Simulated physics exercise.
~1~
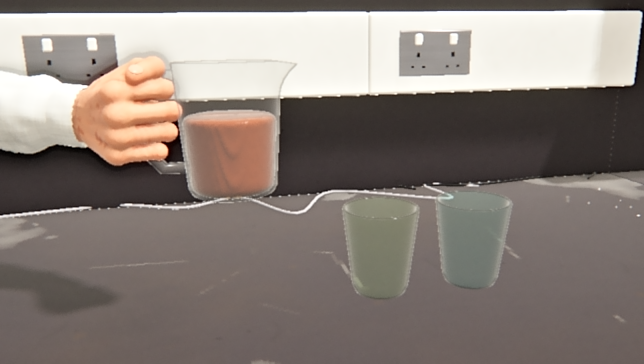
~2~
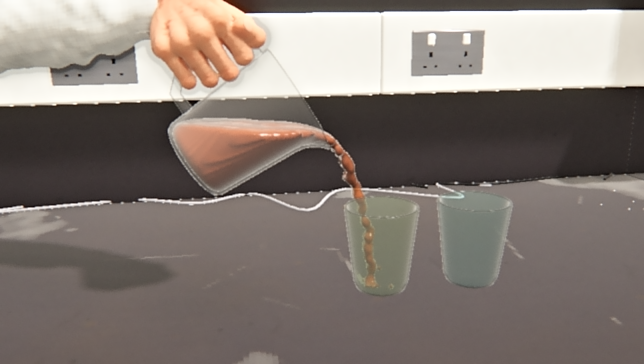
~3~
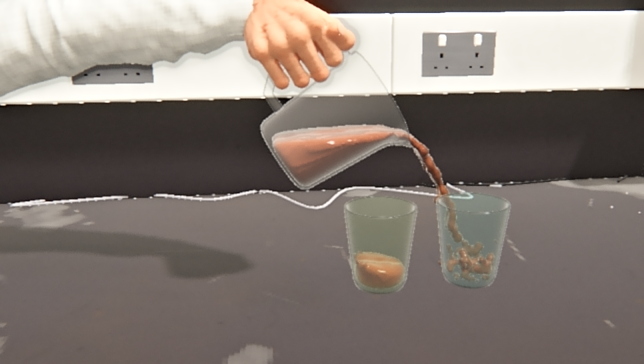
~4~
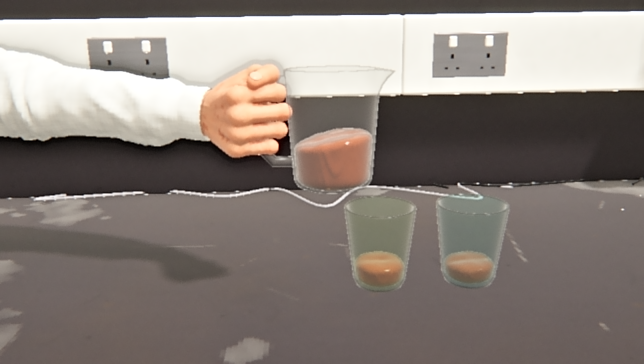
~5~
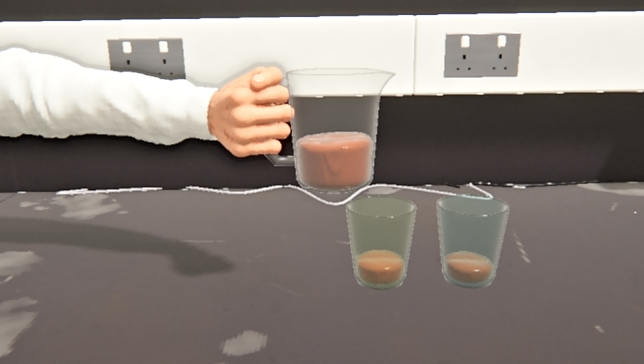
A clear jug of reddish-brown liquid, gripped by a hand in a white sleeve, hovers above a dark, scuffed work surface, seen from the front. Two empty tumblers, greenish on the left and bluish on the right, stand side by side before a white wall strip with sockets. The hand tips the jug to the right, and a stream falls into the left tumbler. Still tilted, the jug moves right and pours into the other one. It then turns upright and stays held, partly full, above and behind the tumblers, each holding a little liquid.
